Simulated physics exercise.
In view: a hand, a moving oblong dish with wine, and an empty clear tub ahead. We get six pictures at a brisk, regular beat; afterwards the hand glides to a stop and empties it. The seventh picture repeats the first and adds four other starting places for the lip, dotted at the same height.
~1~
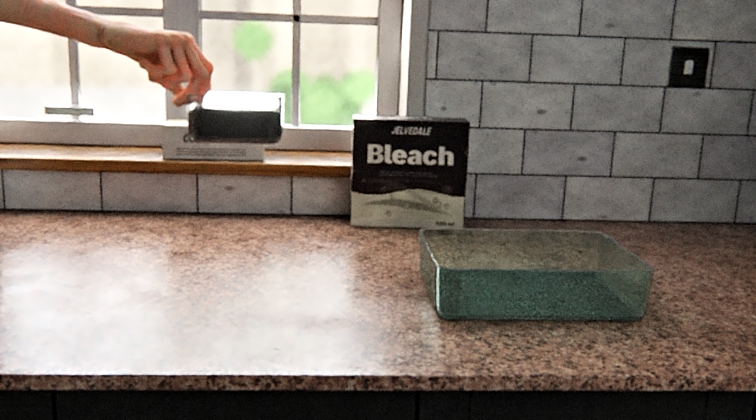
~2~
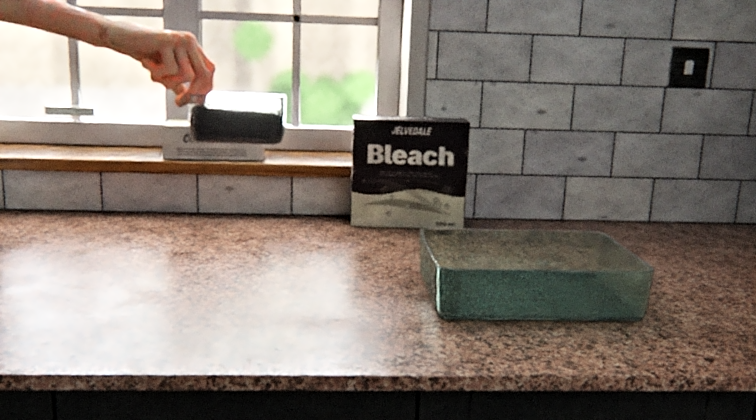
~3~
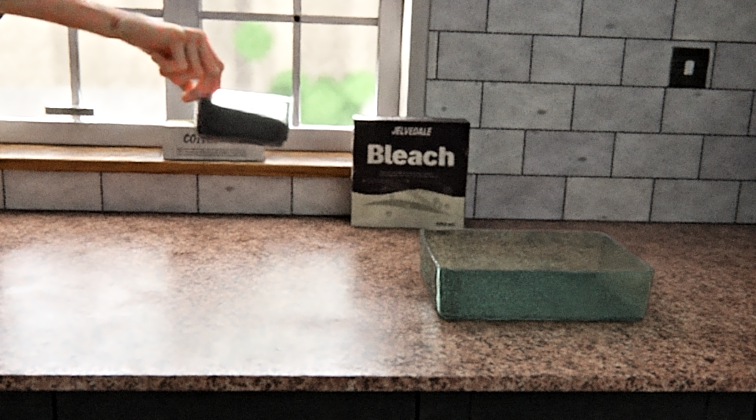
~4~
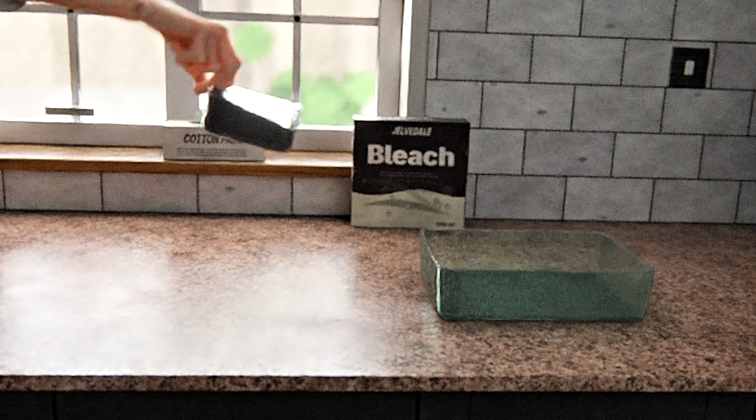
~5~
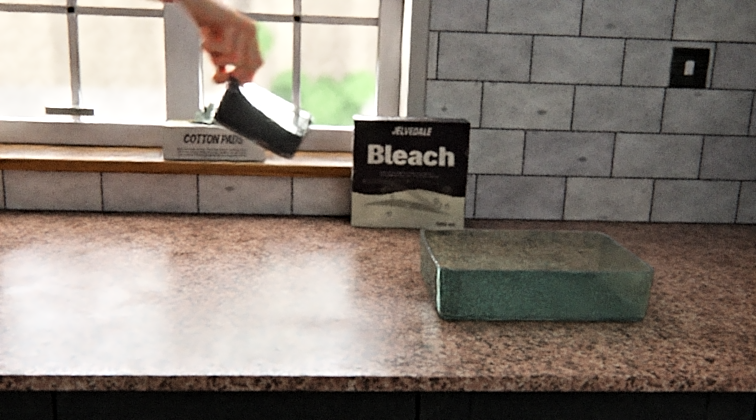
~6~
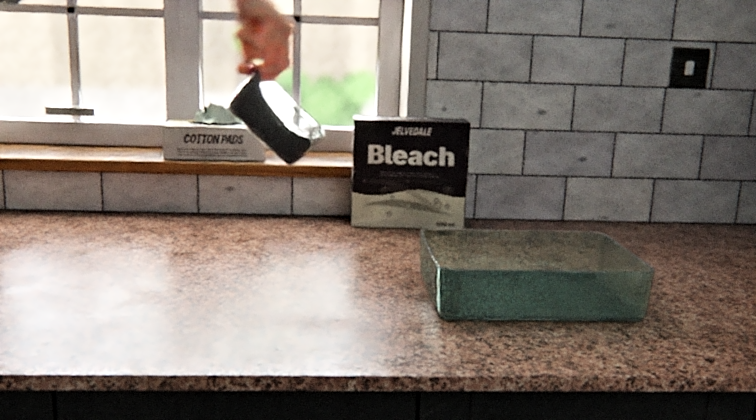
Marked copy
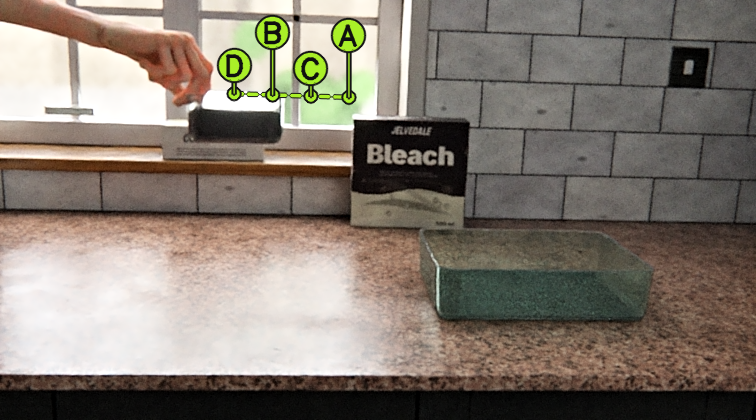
Hand holding an oblong dish of dark contents by a window, moving it right and tilting it steeply towards a clear tub.
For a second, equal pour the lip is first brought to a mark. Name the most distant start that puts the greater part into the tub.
The answer is dot C.
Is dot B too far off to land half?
Yes, that goes wrong.
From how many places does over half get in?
Two.
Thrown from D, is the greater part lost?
Yes, it does.
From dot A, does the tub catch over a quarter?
Yes, it does.
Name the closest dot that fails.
It is B.
On the marked copy, A at (348, 97); B at (272, 94); C at (310, 96); D at (234, 93).
With A, about 82 % lands in the tub, 3 % falls short and 15 % goes beside or beyond.
With B, about 22 % lands in the tub, 73 % falls short and 5 % goes beside or beyond.
With C, about 78 % lands in the tub, 9 % falls short and 13 % goes beside or beyond.
With D, about 1 % lands in the tub, 97 % falls short.
